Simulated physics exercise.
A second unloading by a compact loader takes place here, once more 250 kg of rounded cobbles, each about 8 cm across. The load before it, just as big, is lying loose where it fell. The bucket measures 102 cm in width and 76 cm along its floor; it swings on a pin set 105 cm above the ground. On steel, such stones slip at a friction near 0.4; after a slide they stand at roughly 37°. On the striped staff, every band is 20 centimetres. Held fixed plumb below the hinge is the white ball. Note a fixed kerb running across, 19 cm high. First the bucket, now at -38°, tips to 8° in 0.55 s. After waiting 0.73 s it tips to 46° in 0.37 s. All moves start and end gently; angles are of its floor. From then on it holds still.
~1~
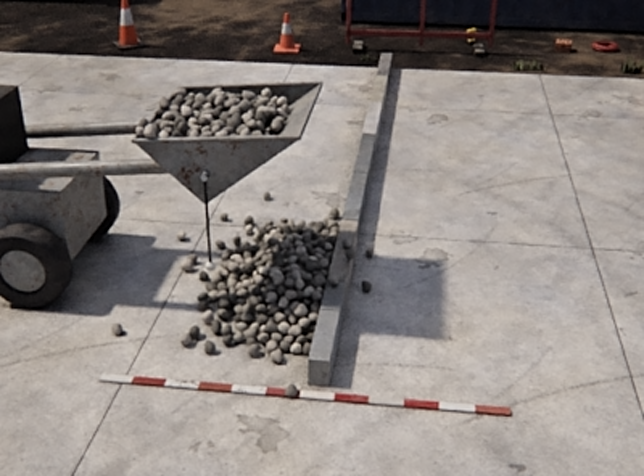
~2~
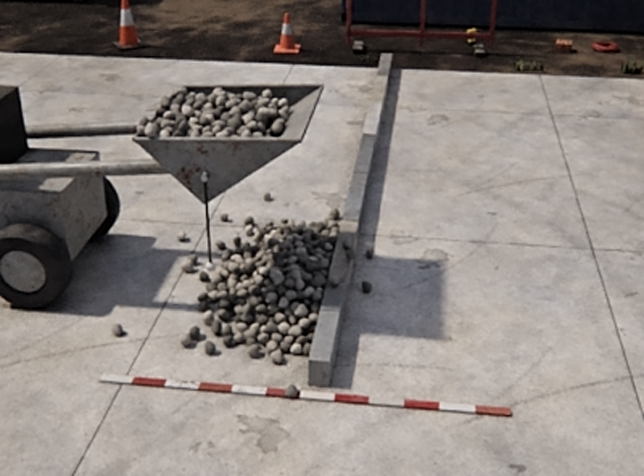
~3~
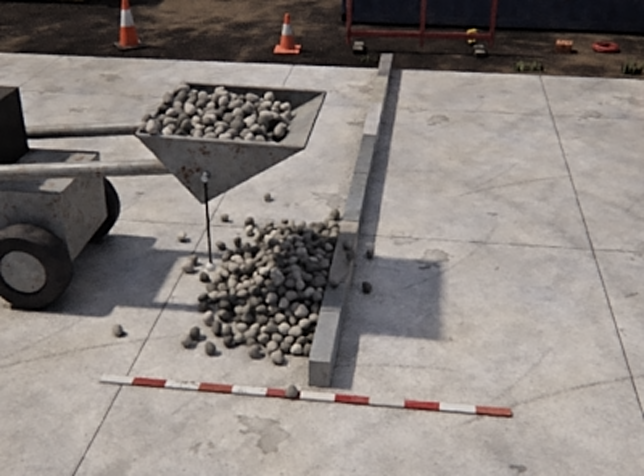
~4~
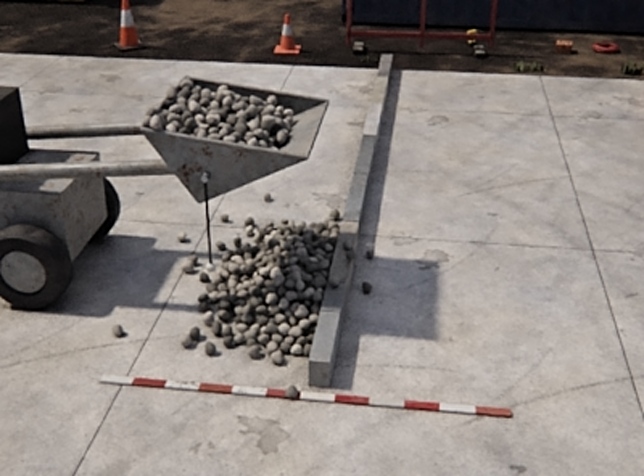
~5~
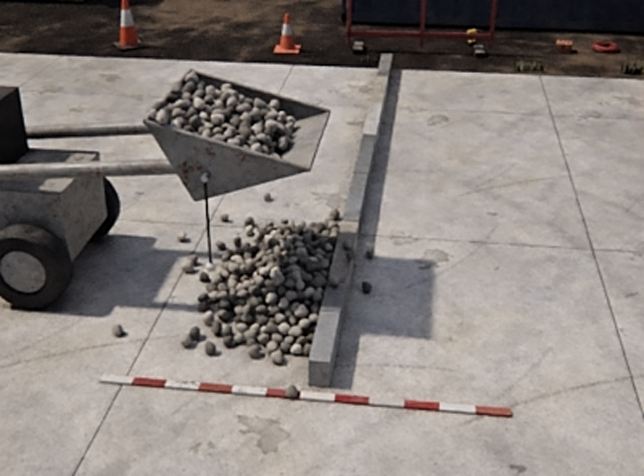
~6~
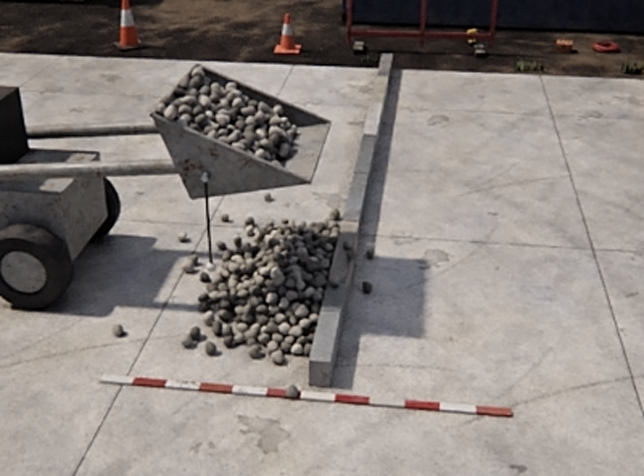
On a sunlit concrete yard, a grey bucket full of rounded stones slowly tilted, its back end rising toward level, above a loose pile of similar stones resting against a low kerb.
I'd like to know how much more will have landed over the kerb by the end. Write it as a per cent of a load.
Roughly 33 in every hundred.
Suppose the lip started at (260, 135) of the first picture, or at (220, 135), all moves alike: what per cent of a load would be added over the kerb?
Near 5 in a hundred, then near 0 in a hundred.
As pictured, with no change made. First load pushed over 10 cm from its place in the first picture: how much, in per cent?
5 %.
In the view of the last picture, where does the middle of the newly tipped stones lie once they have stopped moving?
I'd say close to (323, 268).
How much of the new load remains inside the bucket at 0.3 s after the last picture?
That works out to about 100 %.
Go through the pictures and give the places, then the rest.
In the first frame, lip at (300, 137), floor tilted -38°, highest stones at (230, 103). The earlier load is highest near (301, 264), 23 cm above ground level, 100 % on this side of the kerb.
In the second frame, lip at (302, 140), floor tilted -36°, highest stones at (231, 104).
In the third frame, the bucket is at -32°, its lip at (305, 148); the top of the load is at (197, 100).
In the fourth frame, lip at (308, 158), floor tilted -26°, highest stones at (194, 96).
In the fifth frame, the bucket is at -19°, its lip at (310, 170); the top of the load is at (190, 90).
In the sixth frame, lip at (311, 182), floor tilted -12°, highest stones at (196, 84).
Then, 0.1 s after the last picture the floor is at 1°; in per cent of one load, 100 in the bucket, 100 on this side of the kerb; the foremost stones are at (342, 277).
Then, 0.3 s after the last picture the floor is at 8°; in per cent of one load, 100 in the bucket, 100 on this side of the kerb; the foremost stones are at (342, 277).
Then, 1.8 s after the last picture the floor is at 46°; in per cent of one load, 5 in the bucket, 174 on this side of the kerb, 22 over the kerb; the foremost stones are at (472, 276).
Then, 4.2 s after the last picture the floor is at 46°; in per cent of one load, 0 in the bucket, 167 on this side of the kerb, 33 over the kerb; the foremost stones are at (501, 283). Net gain over the kerb, 33.
